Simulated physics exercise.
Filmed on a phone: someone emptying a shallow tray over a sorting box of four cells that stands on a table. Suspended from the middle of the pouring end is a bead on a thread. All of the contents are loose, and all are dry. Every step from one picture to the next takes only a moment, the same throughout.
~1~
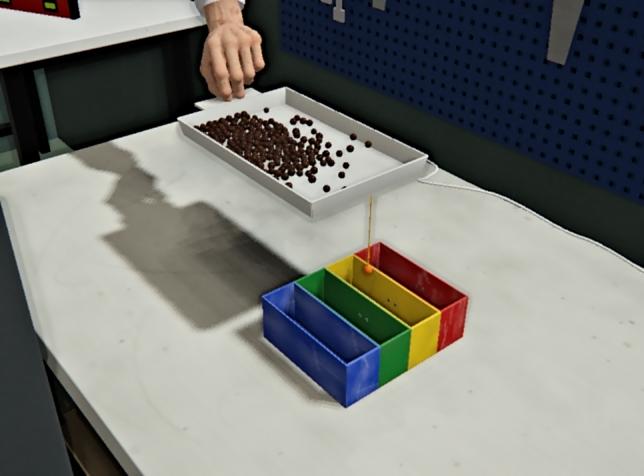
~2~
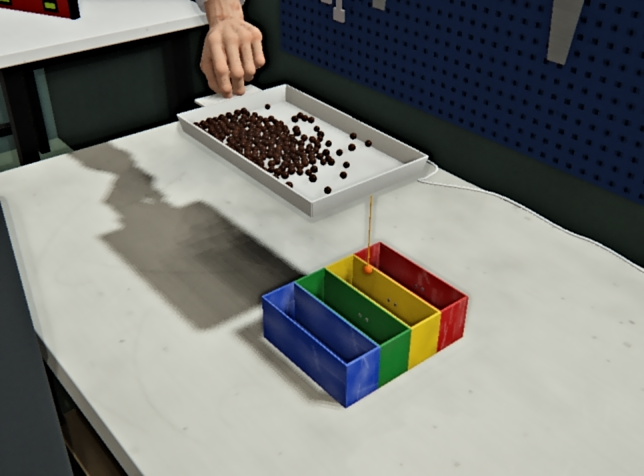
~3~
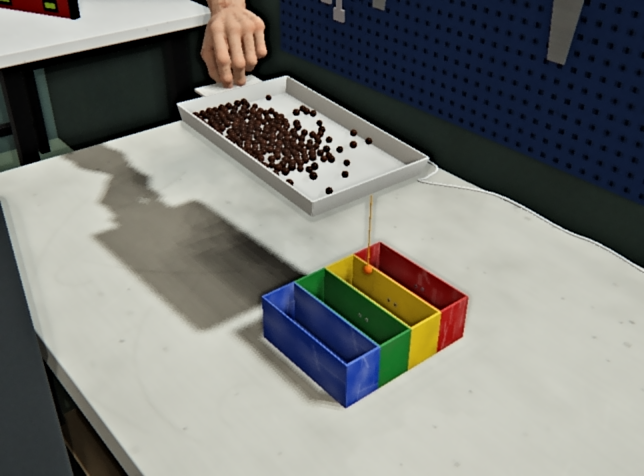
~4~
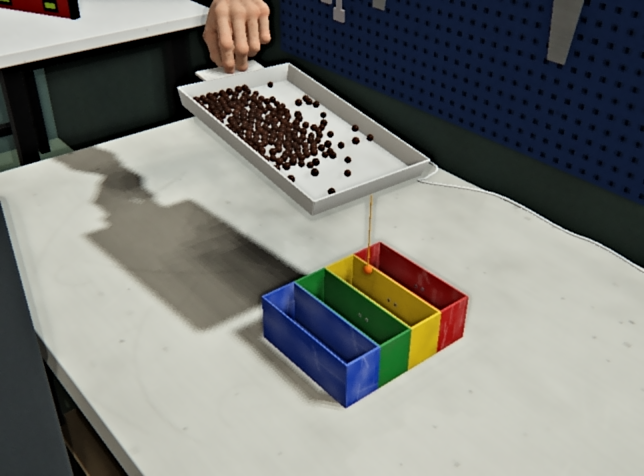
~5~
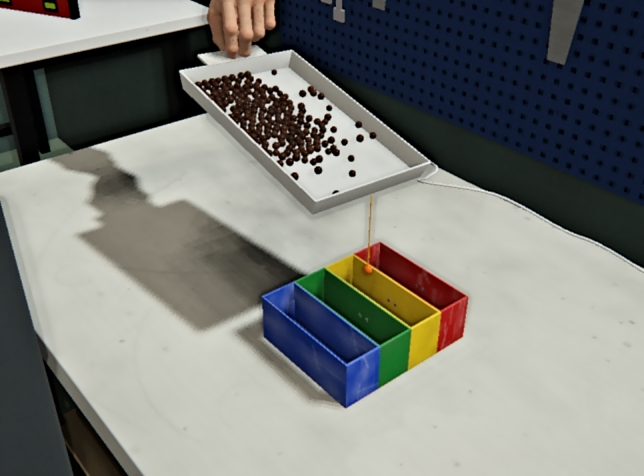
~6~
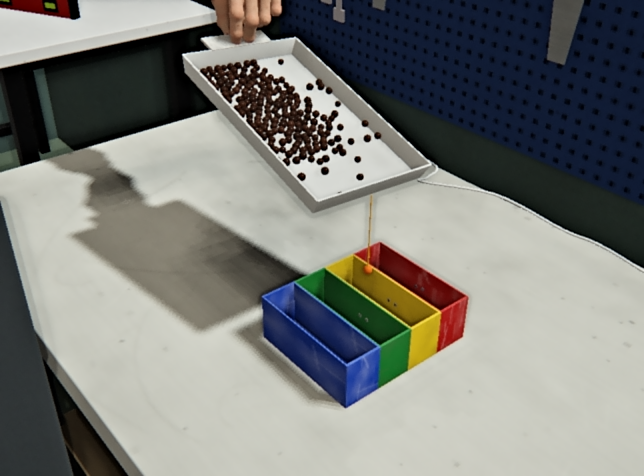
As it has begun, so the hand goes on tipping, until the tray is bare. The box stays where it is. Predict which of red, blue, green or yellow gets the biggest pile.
The biggest pile lands in red.
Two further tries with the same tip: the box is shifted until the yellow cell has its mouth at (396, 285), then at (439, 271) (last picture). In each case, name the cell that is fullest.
Try 1 - the cell in red; try 2 - the yellow one.
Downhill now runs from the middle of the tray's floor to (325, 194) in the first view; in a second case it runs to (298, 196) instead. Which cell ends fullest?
Try A: The blue one / try B: The cell in blue.
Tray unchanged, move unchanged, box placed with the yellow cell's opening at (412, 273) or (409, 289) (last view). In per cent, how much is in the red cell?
Trial 1: 40 percent; trial 2: 50 percent.
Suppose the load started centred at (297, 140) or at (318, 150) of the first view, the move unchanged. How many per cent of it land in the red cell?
You'd get about 40 per cent first and about 30 per cent second.
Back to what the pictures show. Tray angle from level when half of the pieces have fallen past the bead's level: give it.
Roughly 95 degrees of tilt.
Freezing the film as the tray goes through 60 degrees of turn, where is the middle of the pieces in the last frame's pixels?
Somewhere about pixel (400, 178).
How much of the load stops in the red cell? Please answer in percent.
It comes to about 30 per cent of the load.
Just after the last frame, tray tipped steeply; the larger part on the tray; just a few in the red cell; just a few in the yellow cell; roughly a quarter falling or outside the box.
A moment on, tray tipped right over; roughly a quarter on the tray; roughly a quarter in the red cell; about a tenth in the yellow cell; just a few in the green cell; roughly half falling or outside the box.
Further on, tray tipped past a quarter turn; roughly a third in the red cell; roughly a quarter in the yellow cell; just a few in the green cell; roughly half falling or outside the box.
When it is over, tray tipped past a quarter turn; roughly a third in the red cell; roughly a quarter in the yellow cell; just a few in the green cell; not one in the blue cell; roughly half outside the box.
